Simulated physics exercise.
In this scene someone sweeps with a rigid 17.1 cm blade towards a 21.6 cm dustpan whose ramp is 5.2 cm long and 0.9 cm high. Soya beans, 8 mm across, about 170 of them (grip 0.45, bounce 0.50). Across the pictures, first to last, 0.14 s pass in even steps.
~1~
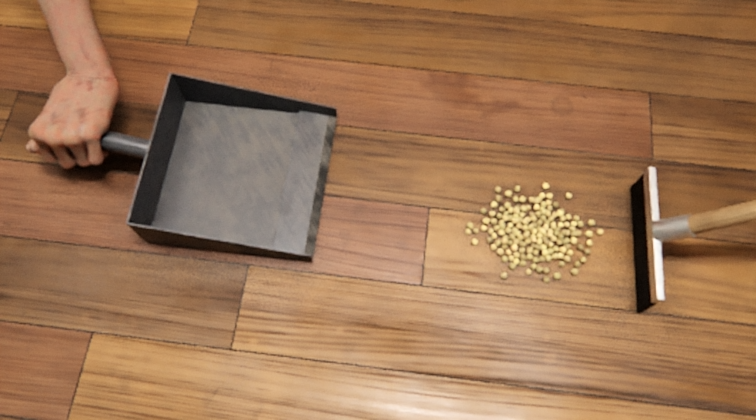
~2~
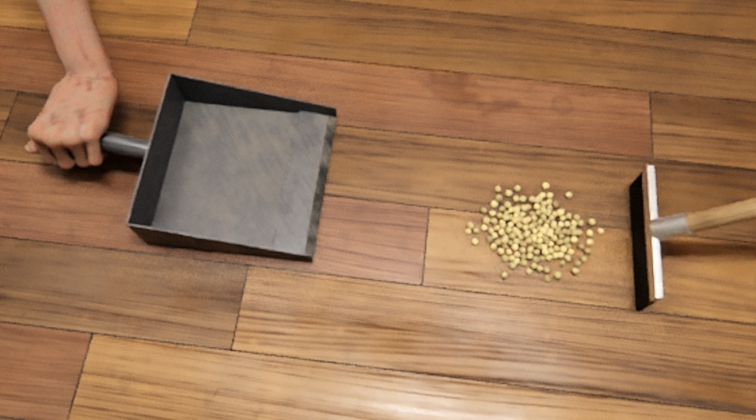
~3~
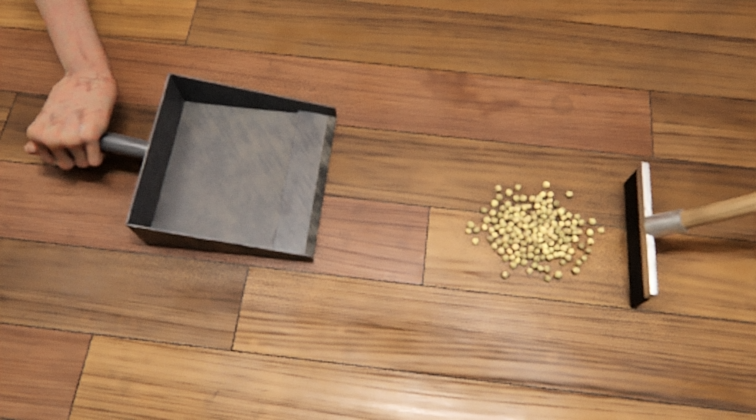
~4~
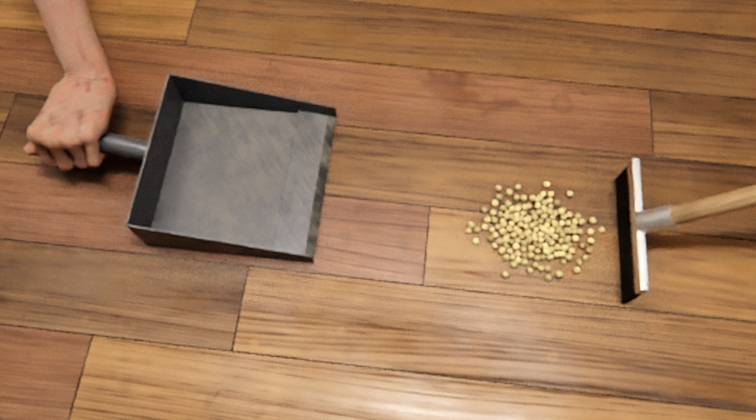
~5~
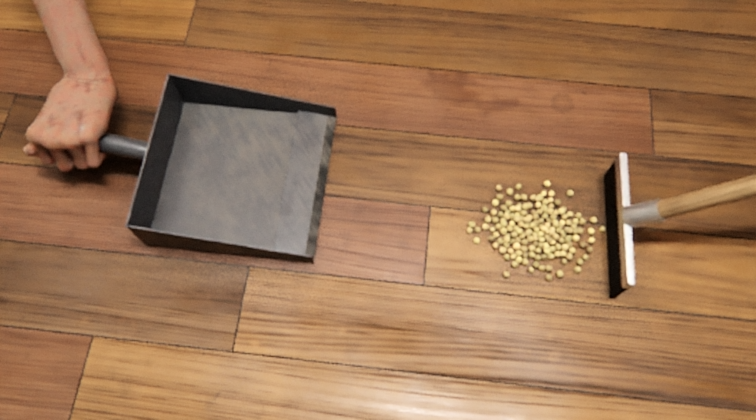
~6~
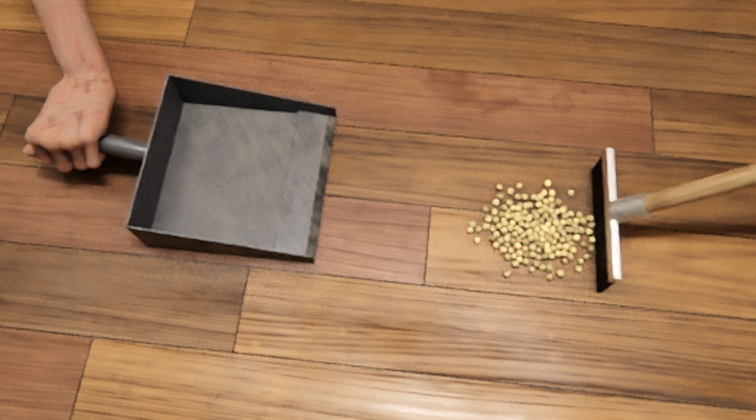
The clip shows a hand holding a dark dustpan still on a wooden floor while a wooden-handled blade at the right moves a short way left, reaching the near edge of a pile of pale yellow beans.
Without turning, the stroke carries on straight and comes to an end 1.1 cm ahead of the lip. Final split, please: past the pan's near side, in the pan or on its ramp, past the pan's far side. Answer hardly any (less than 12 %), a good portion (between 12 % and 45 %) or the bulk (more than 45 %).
Near side: A good portion; pan: A good portion; far side: Hardly any.
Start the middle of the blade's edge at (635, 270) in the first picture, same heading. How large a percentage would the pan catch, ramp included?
I'd estimate about 40 per cent.
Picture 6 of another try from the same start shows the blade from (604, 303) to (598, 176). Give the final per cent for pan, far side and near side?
Split: Pan = 20, far = 5, near = 35.
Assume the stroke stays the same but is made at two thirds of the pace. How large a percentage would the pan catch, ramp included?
I'd put it at roughly 30 per cent.
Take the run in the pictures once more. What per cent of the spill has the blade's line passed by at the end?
Some 35 per cent.
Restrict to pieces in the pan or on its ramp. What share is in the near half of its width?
Some 10 per cent.
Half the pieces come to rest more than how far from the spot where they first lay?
I'd put it near 28 cm.
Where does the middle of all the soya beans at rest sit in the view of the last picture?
Somewhere near (326, 189) in the last picture.
Then, 0.28 s after the last picture, middle of the blade 19 cm from the lip; 0 % over the lip, far side 0 %, near side 10 %.
Then, 0.47 s after the last picture, middle of the blade 8 cm from the lip; 0 % over the lip, far side 5 %, near side 15 %.
Then, 0.77 s after the last picture, middle of the blade 1 cm from the lip; 40 % over the lip, far side 5 %, near side 15 %.
In the end, near side 15 %, pan 35 %, far side 5 %, in front of the lip or behind the blade 45 %.
